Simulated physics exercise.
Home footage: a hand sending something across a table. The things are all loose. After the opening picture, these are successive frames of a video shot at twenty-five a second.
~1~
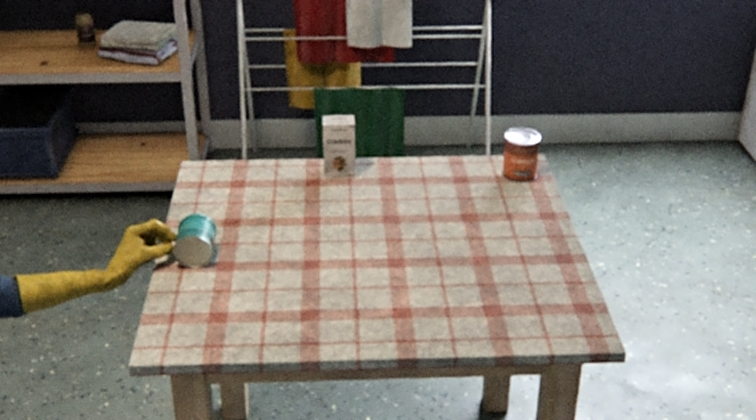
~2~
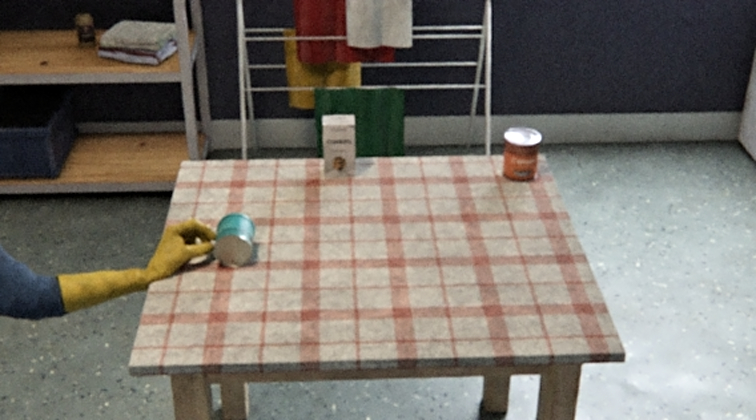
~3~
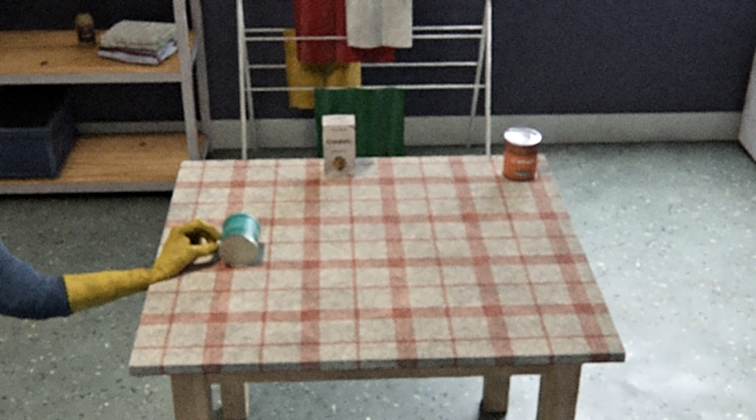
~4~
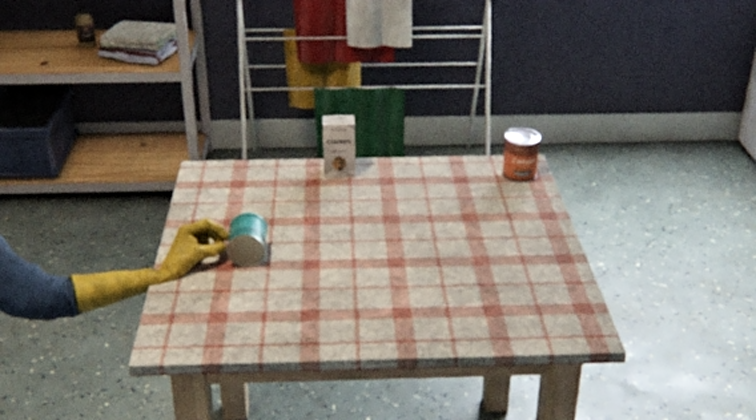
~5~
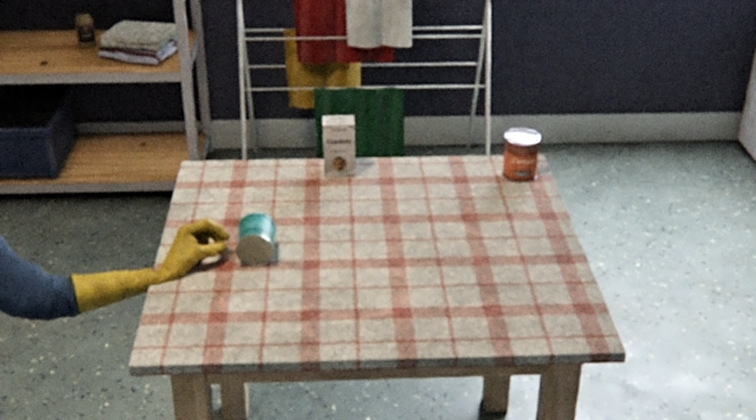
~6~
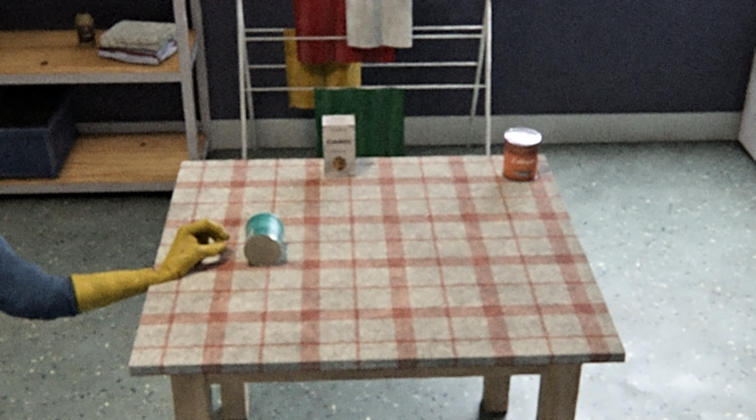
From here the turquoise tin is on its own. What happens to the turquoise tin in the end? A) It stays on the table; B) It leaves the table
A, it stays on the table.
Then, 0.10 s after the last picture, turquoise tin rolled about its own width near (281, 239).
Then, 0.30 s after the last picture, turquoise tin rolled about its own width near (309, 239).
Then, 0.60 s after the last picture, turquoise tin rolled well along near (329, 238).
At rest, moved from the start, turquoise tin. Seen from the same camera at the end, turquoise tin near (331, 238).
